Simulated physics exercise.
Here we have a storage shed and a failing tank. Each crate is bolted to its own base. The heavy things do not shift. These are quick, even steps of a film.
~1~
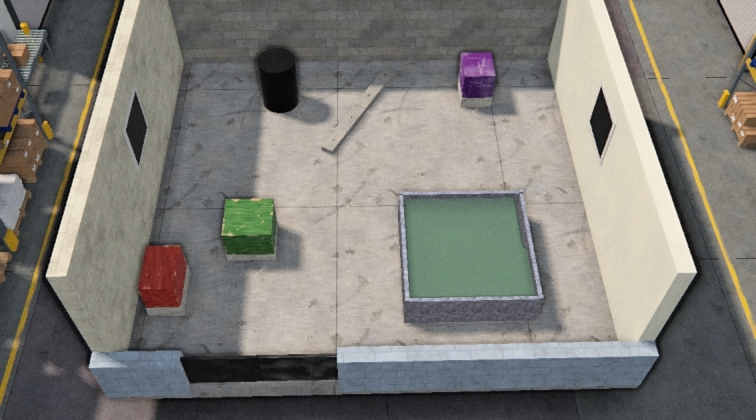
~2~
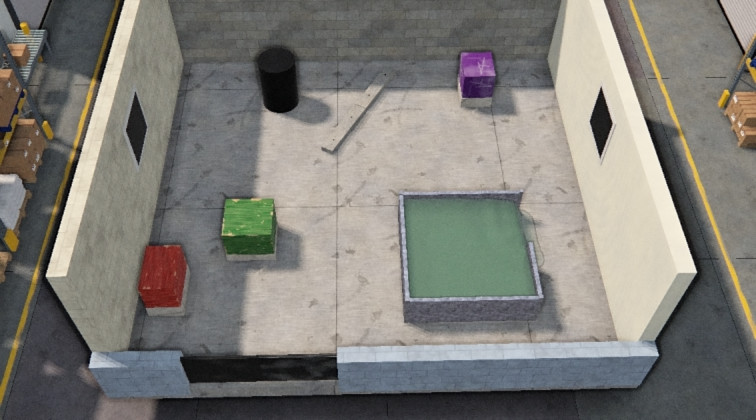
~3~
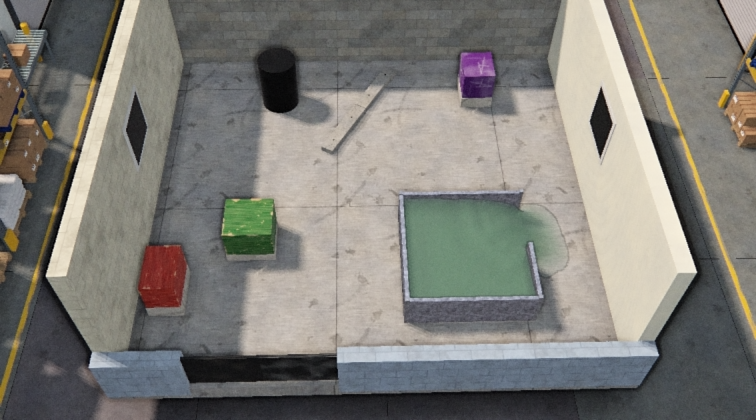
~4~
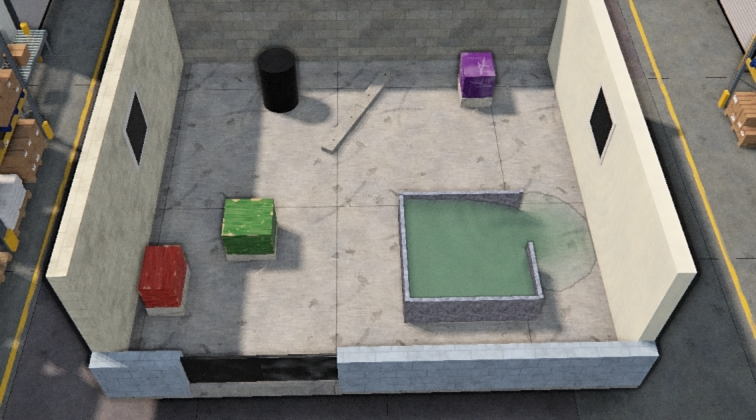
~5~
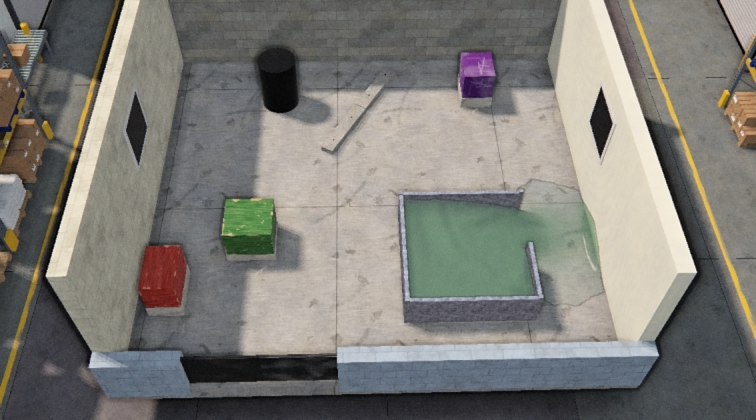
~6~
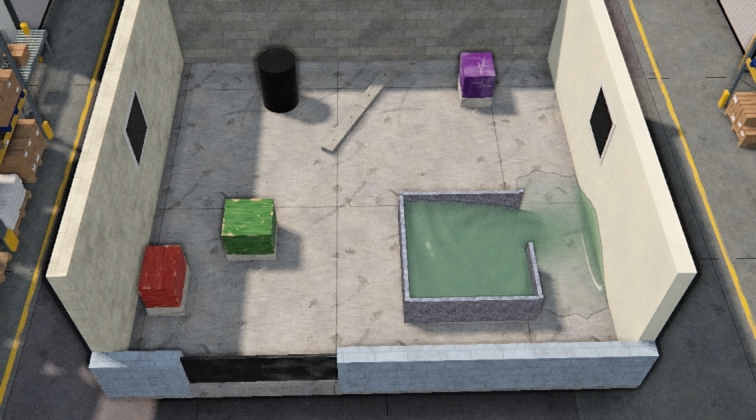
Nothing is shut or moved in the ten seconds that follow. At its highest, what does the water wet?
One by one: The green crate stays dry; the purple crate stays dry; the red crate stays dry.
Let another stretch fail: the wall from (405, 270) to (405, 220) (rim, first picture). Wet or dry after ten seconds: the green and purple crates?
Green is topped; purple is spared.
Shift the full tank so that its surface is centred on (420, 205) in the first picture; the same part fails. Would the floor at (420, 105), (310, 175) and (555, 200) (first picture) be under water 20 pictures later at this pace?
One after the other: Dry, dry, awash.
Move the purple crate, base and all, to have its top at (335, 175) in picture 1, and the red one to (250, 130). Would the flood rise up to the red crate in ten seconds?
Red crate is safe.
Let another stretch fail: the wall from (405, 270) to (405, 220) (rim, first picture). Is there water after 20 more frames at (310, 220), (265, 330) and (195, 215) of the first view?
One after the other: Wet, awash, wet.
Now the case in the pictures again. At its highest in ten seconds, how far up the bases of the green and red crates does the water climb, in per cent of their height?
Near 40 and 40 in a hundred.
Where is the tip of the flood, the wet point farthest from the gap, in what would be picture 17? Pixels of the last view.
Near (543, 62).
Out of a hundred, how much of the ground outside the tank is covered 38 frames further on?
Close to 55 %.
A moment on, water covers 10 % of the floor; the green crate not reached, the purple crate not reached, the red crate not reached.
Next, water covers 20 % of the floor; the green crate not reached, the purple crate water round its plinth, the red crate not reached.
Then, water covers 35 % of the floor; the green crate not reached, the purple crate water round its plinth, the red crate not reached.
Later, water covers 55 % of the floor; the green crate water round its plinth, the purple crate water round its plinth, the red crate water round its plinth.
In the end, water covers 90 % of the floor; the green crate stayed above the water, the purple crate stayed above the water, the red crate stayed above the water.
